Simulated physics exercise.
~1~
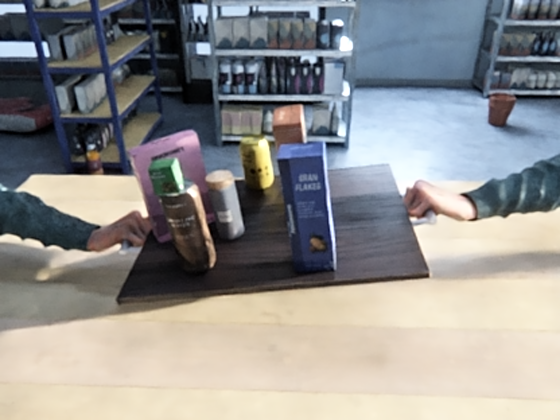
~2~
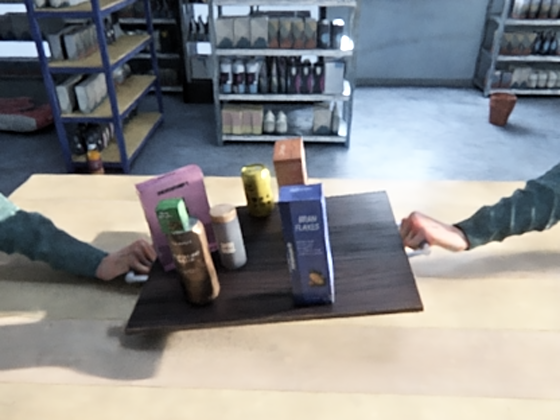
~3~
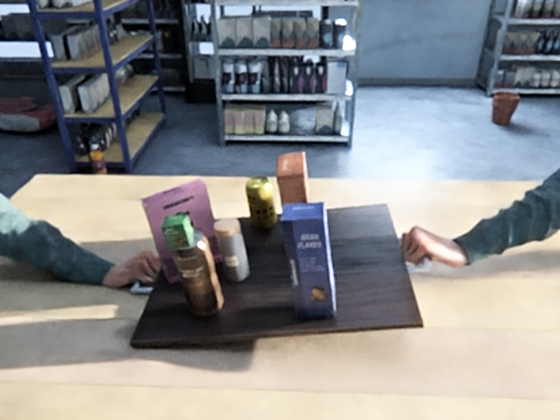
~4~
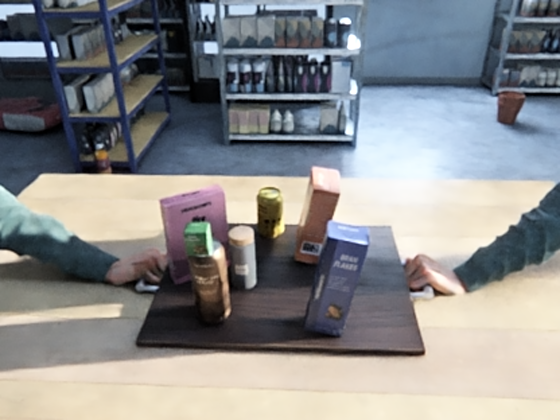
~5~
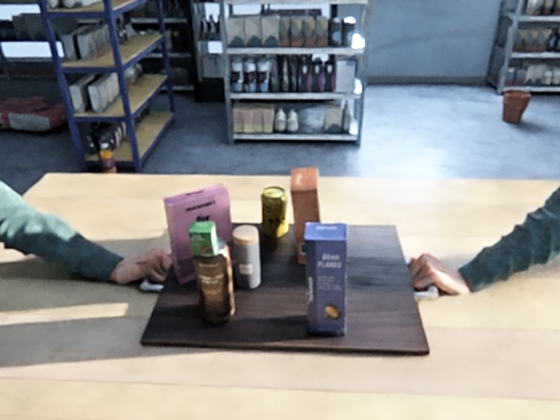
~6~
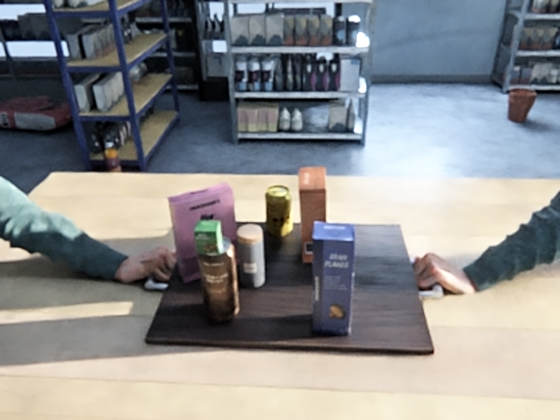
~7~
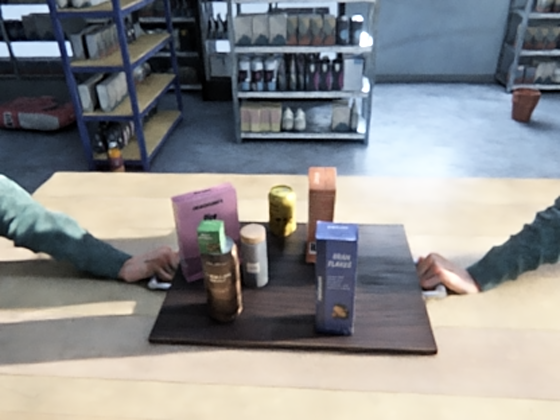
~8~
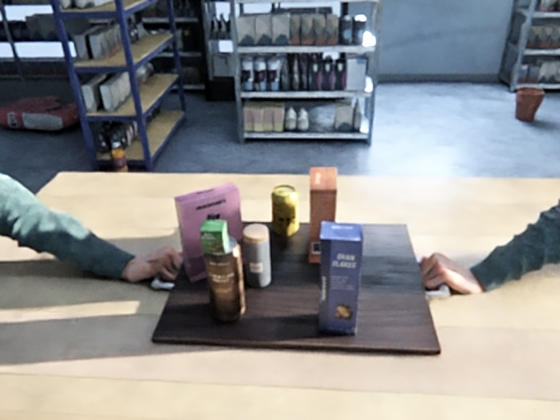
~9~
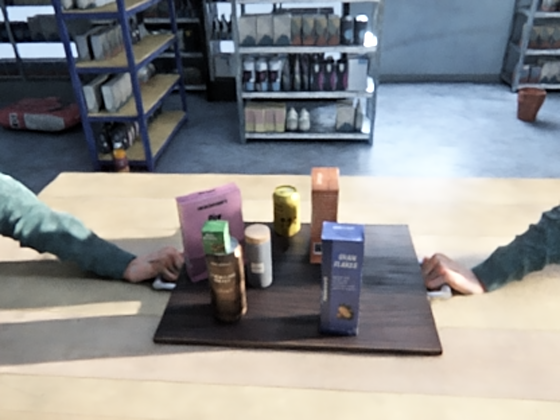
The footage shows two hands lowering a tilted dark rimless tray of cans, cartons and packets onto a wooden table, left edge first; as it drops flat, the blue carton and orange packet rock briefly, then settle, and everything ends upright on the tray.
